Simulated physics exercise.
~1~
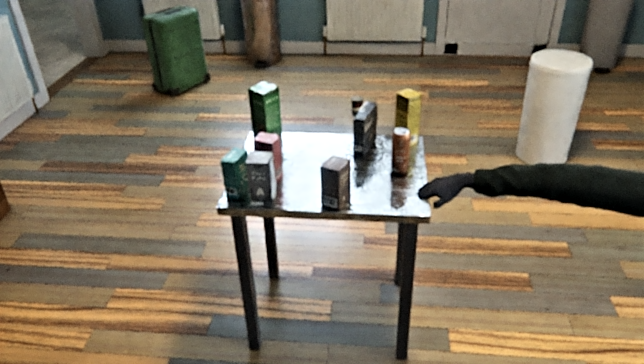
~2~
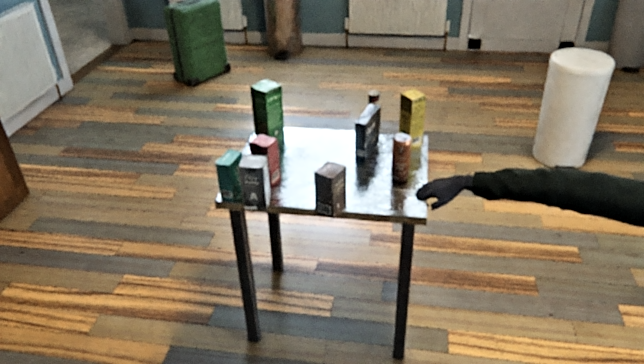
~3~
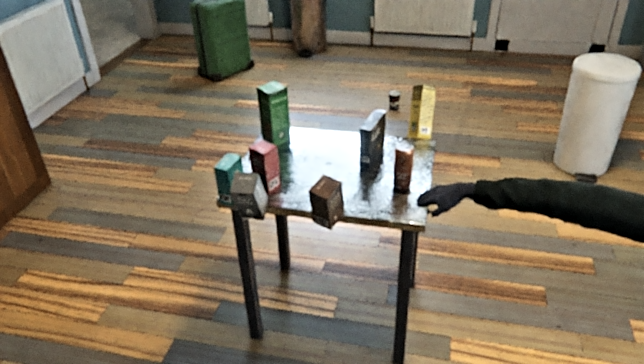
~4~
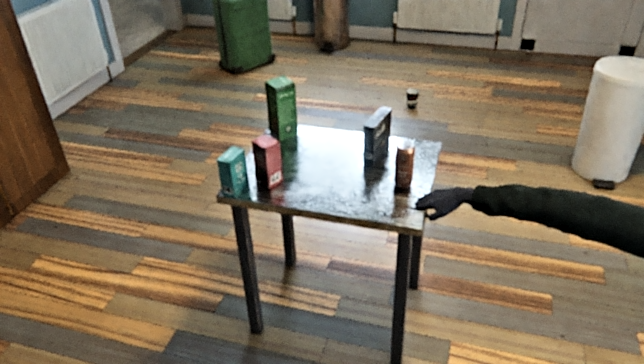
In a room with a striped wooden floor, seen from slightly above, a small dark-legged table holds a group of upright boxes, with a green suitcase behind and a white bin to the right. A dark-sleeved arm reaches in from the right, its gloved hand at the table's near corner. Green and yellow boxes stand at the back, turquoise, red and grey ones at the left, and a brown one near the front edge. As the table shifts, the grey and brown boxes tilt over the front edge while the yellow one leans at the back. All three disappear from the tabletop, leaving the turquoise, red, green and black boxes and the orange can standing.
